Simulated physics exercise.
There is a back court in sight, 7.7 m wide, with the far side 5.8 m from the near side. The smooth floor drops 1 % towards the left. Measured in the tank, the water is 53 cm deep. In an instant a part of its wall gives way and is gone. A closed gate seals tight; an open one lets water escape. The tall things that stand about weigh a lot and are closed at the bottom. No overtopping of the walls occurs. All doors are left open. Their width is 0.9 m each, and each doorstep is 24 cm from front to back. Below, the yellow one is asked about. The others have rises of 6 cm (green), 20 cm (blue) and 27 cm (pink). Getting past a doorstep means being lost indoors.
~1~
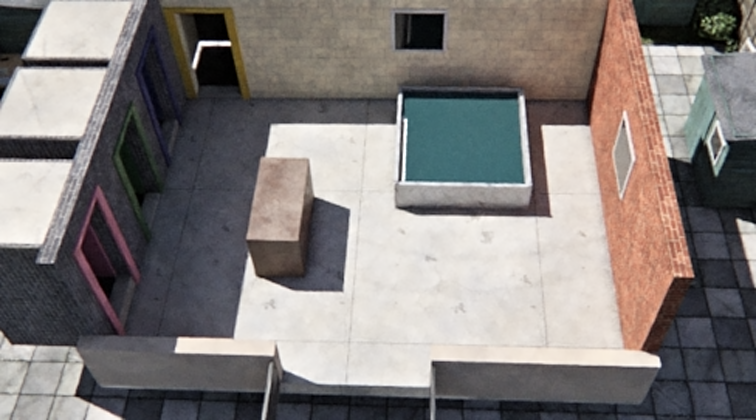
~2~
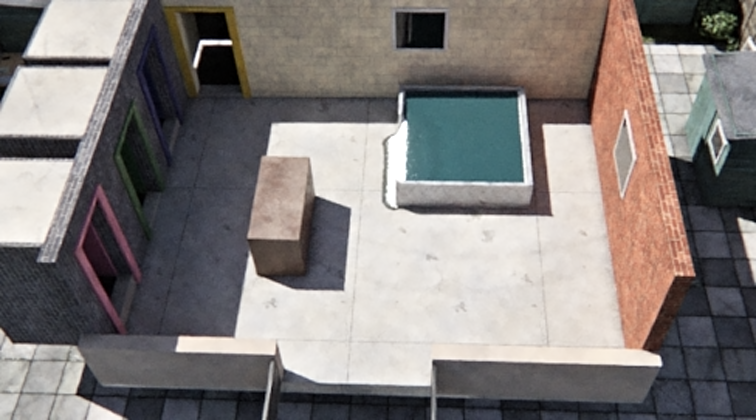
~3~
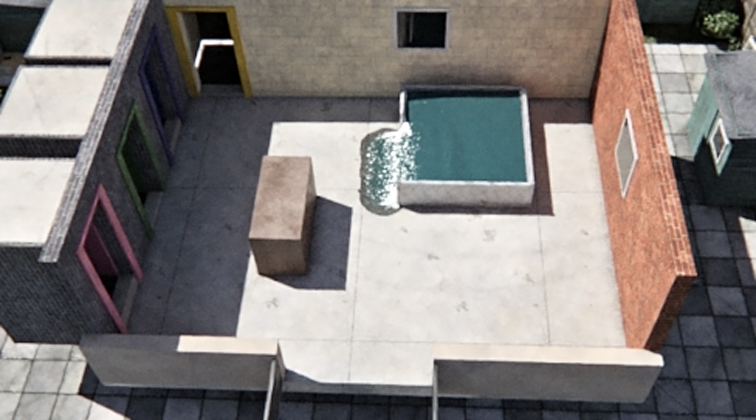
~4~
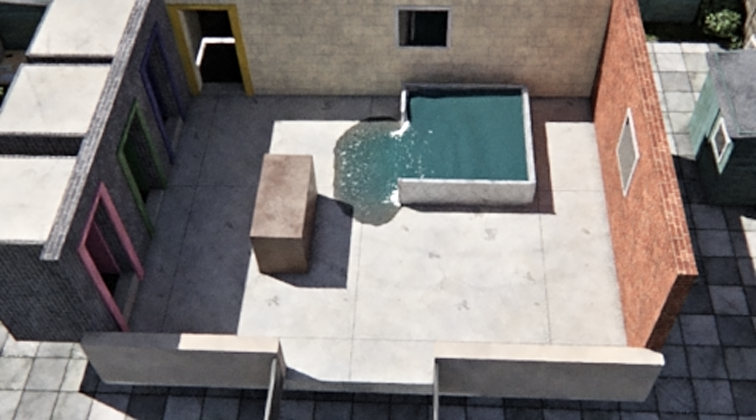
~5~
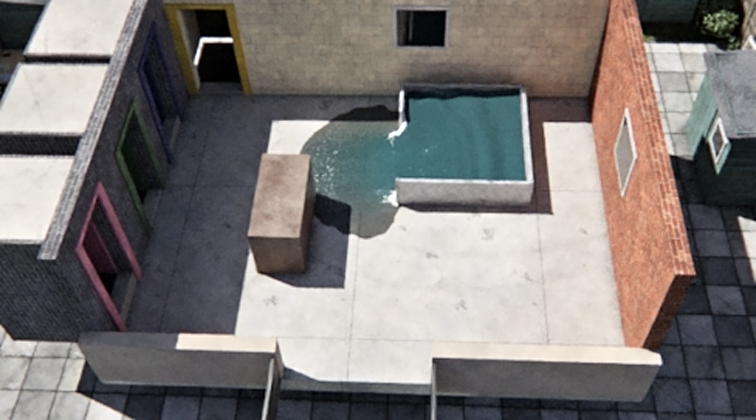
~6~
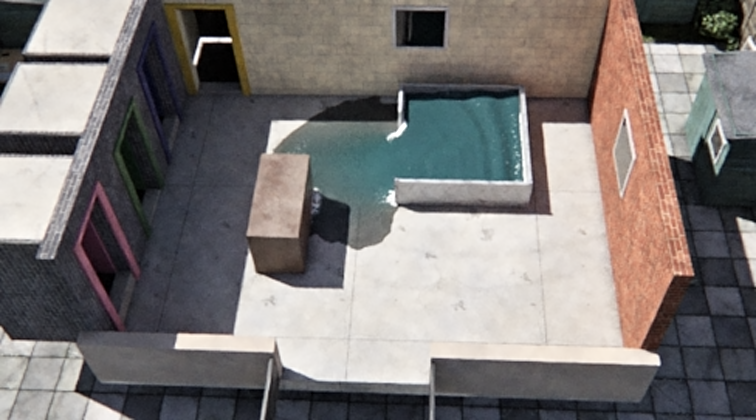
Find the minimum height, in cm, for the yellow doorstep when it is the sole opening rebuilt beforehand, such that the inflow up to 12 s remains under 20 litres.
The minimum height is about 19 cm.
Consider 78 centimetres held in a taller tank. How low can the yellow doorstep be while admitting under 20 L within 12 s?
In that case, roughly 28 cm.
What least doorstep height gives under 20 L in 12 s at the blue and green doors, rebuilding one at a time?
You'd want about 22 centimetres at blue and about 12.0 centimetres at green.
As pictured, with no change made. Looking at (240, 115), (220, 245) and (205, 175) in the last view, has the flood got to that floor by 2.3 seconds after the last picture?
So the three spots come out swamped, spared, swamped, in that order.
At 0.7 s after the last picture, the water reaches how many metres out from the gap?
The front is some 4.2 m out.
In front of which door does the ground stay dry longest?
Pink.
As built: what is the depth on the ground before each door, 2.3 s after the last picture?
Door by door, in centimetres - yellow 21, green 14, blue 28, pink 2.
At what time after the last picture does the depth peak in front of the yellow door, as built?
I'd say near 2.8 seconds.
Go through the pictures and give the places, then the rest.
The first frame shows the tank at (461, 137) is whole and still, 53 cm deep; the yellow door at (210, 58) is dry.
In the second frame, water pours out at (401, 163) and has run 0.2 m, to (388, 154); about 5 cm deep outside, 53 cm at the back.
In the third frame, the gap is at (402, 163), the front 0.7 m out at (366, 158); the back of the tank holds 53 cm.
In the fourth frame, the gap is at (403, 162), the front 1.1 m out at (339, 174); the back of the tank holds 53 cm.
In the fifth frame, the front is at a hidden place, 1.7 m from the gap at (401, 162); 3.5 m2 of floor is wet, 53 cm left at the back.
In the sixth frame, the gap is at (400, 162), the front 2.2 m out at a hidden place; the back of the tank holds 47 cm; the yellow door at (211, 55), 4.0 m from the gap, is still 1.9 m from the nearest water.
Then, 0.7 s after the last picture water covers 25 % of the floor, deepest (30 cm) near (322, 205); it has not reached the yellow door.
Then, 2.3 s after the last picture water covers 45 % of the floor, deepest (32 cm) near (186, 101); 21 cm at the yellow door, 15 litres in over its 8 cm doorstep.
Then, 11.3 s after the last picture water covers 85 % of the floor, deepest (10 cm) near (115, 359); 6 cm at the yellow door, 155 litres in over its 8 cm doorstep.
At the yellow door as built, the water peaked near 23 cm, 2.7 s after the last picture.
Run again over the same 12 s with other heights there, 28 litres in over 17.5 cm, 14 litres over 20.5 cm. The limit of 20 litres is kept from about 19 cm up.
